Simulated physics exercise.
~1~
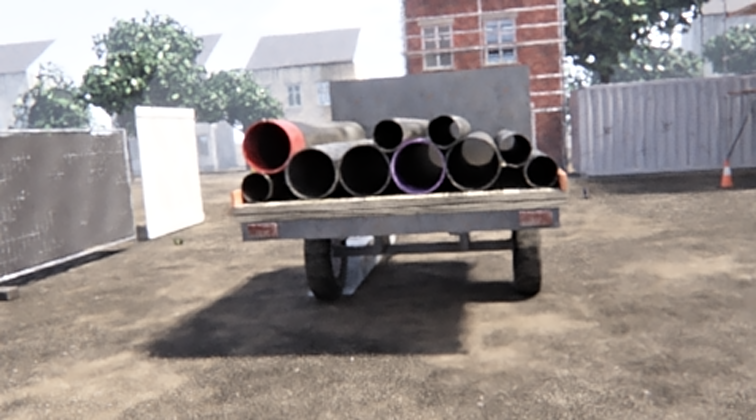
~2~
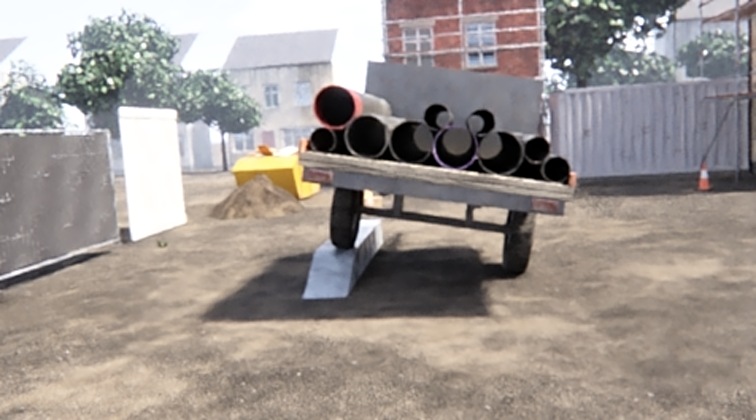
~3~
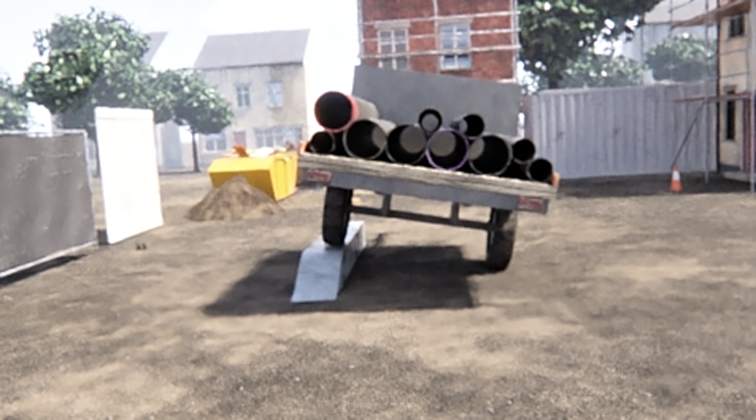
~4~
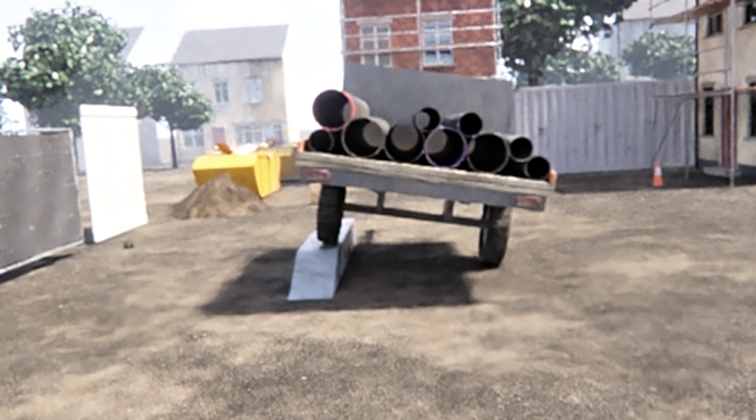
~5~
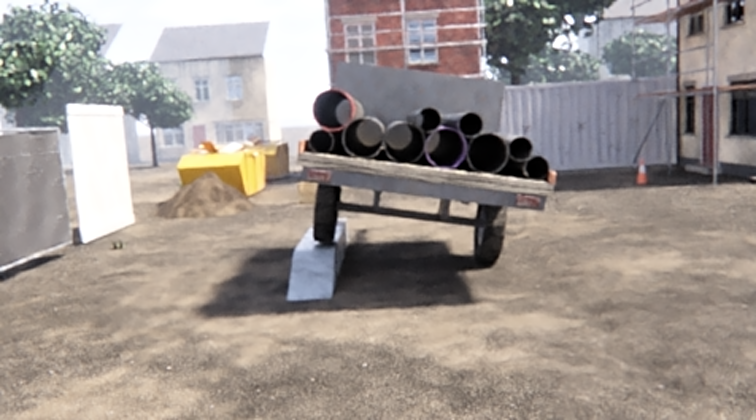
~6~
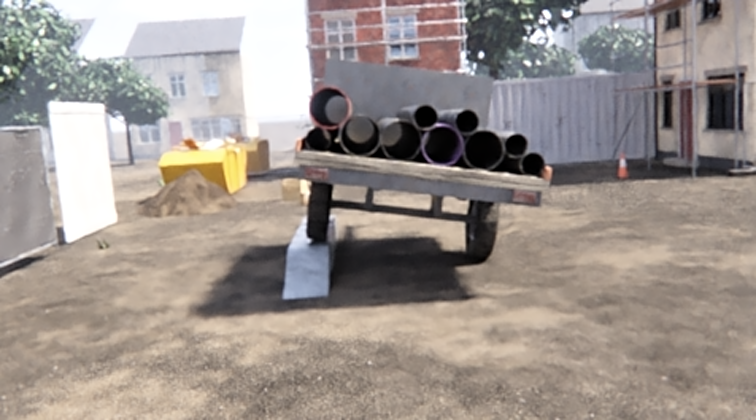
On a building site, a trailer of loose pipes tilts on a ramp, losing none.
